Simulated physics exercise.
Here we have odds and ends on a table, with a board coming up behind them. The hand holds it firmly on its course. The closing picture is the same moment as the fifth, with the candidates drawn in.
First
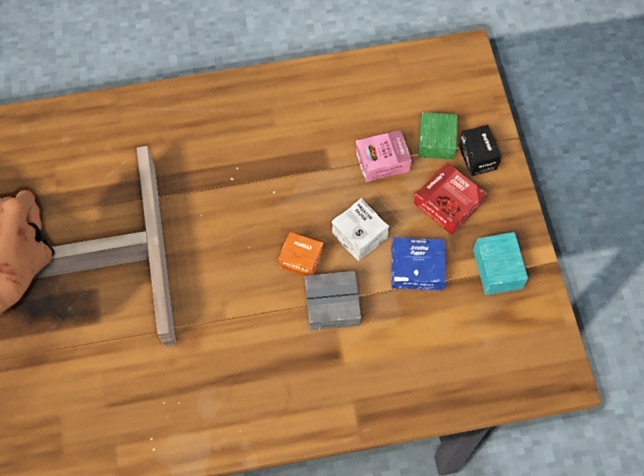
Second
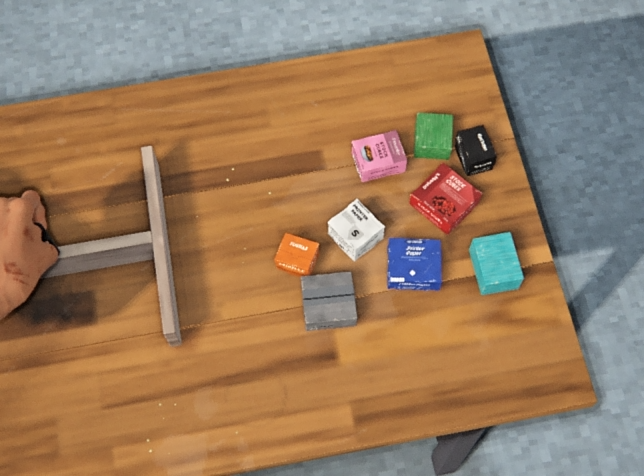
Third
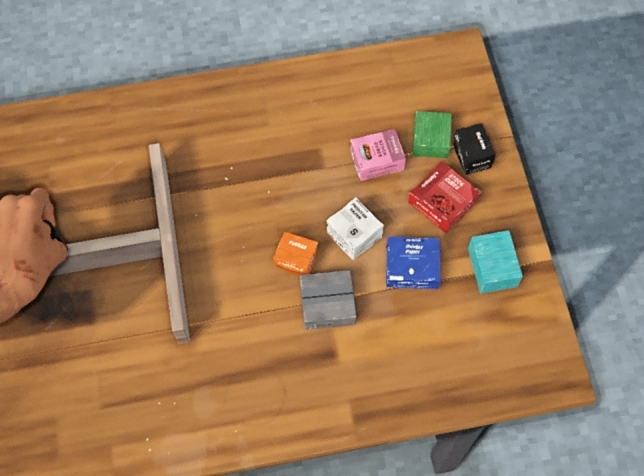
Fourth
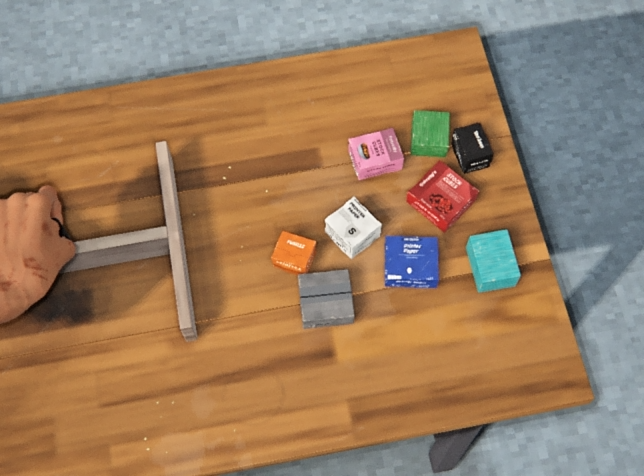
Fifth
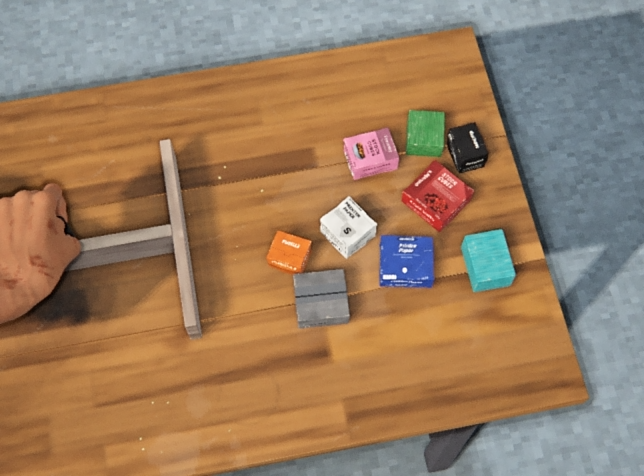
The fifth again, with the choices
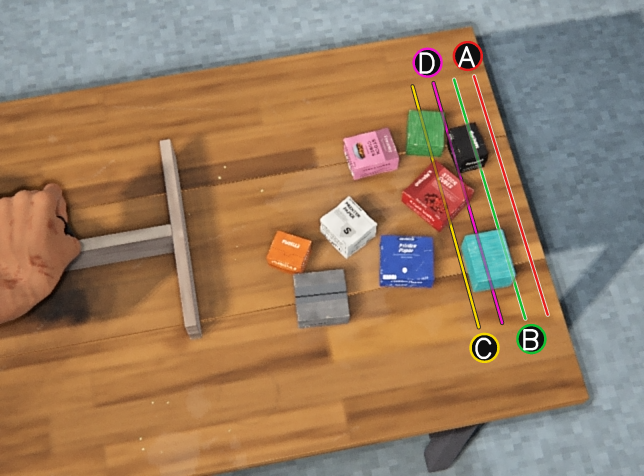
In the video, a hand at the left pushes a T-shaped wooden board a short way right across a wooden table, while the small coloured boxes, including pink, green, red and turquoise ones, stay untouched on the tabletop.
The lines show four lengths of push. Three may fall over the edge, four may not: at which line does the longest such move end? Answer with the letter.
C is the last line within the limit.
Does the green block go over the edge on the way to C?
No.
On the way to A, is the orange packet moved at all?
Yes.
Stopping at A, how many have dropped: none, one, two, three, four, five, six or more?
In all, six or more.
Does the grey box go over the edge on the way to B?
No.
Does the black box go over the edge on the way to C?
By then, yes.
On the marked copy, A at (509, 188); B at (488, 192); C at (444, 200); D at (466, 196).
With C. Early on, board (275, 212); orange packet (309, 248); black box (467, 148).
Further on, board (371, 195); turquoise block (514, 257); black box (472, 140).
At the end, board (443, 182); black box over the edge; turquoise block over the edge; two fallen.
As for the rest, A drops nine; B drops five; D drops five.
